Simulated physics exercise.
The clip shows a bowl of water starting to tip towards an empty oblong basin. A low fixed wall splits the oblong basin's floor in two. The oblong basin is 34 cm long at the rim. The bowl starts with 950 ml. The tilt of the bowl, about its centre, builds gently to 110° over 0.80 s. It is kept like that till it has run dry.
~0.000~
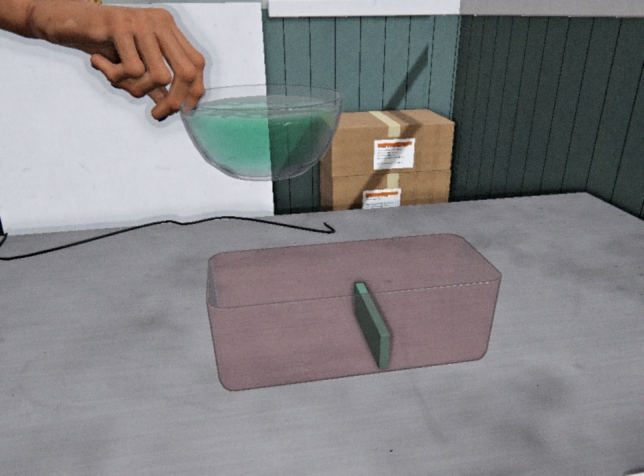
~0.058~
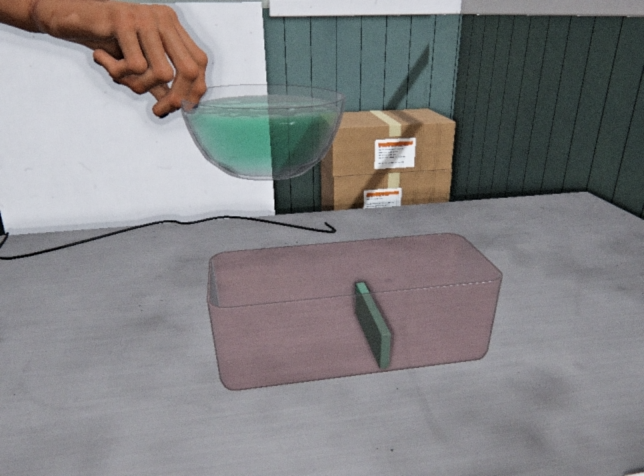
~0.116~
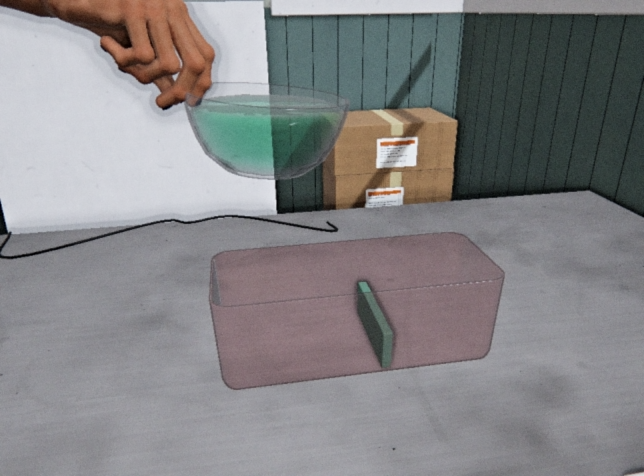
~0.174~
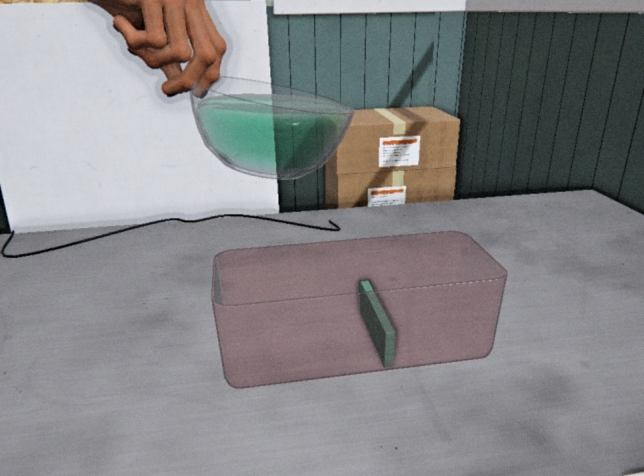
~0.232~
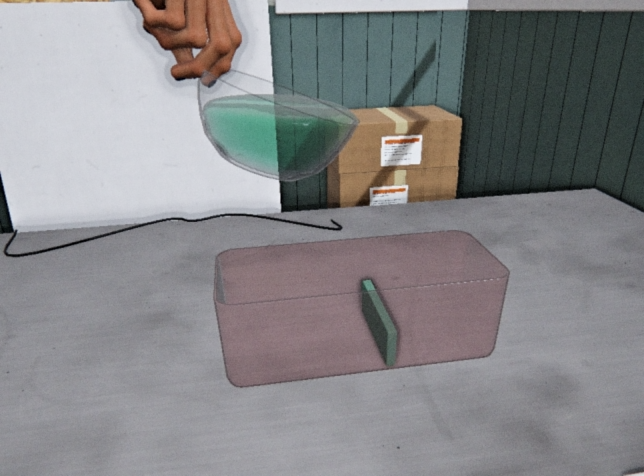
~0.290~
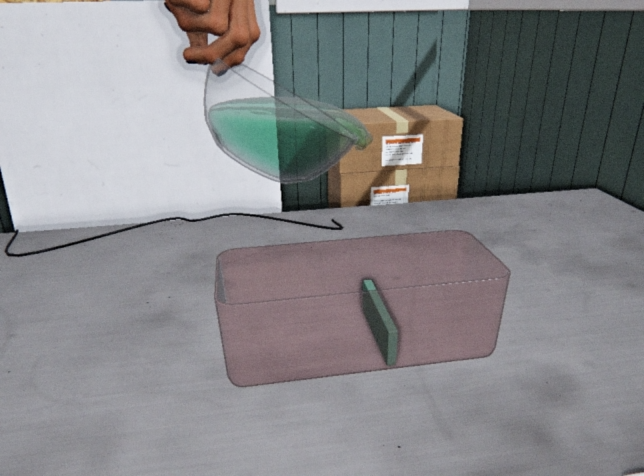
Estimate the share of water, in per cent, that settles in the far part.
The far part has some 56 per cent.
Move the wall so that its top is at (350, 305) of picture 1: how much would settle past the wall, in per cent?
In that case some 75 per cent.
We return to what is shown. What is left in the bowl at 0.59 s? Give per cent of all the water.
Near 14 in a hundred.
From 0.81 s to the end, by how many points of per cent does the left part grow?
Some 7 per cent.
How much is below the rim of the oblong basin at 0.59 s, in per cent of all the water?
About 42 per cent.
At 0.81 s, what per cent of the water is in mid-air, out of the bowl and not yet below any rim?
Near 14 in a hundred.
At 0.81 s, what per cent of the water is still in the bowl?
Some 0 per cent.
Then, 0.59 s in, the tilt is 93° and 13 per cent is still to pour, 2 is left of the wall and 41 right of it.
Then, 0.81 s in, the tilt is 110° and 0 per cent is still to pour, 30 is left of the wall and 52 right of it.
Then, 1.05 s in, the tilt is 110° and 0 per cent is still to pour, 36 is left of the wall and 57 right of it.
Then, 1.30 s in, the tilt is 110° and 0 per cent is still to pour, 37 is left of the wall and 56 right of it.
Finally, 37 per cent lies left of the wall, 56 right of it and 7 outside.
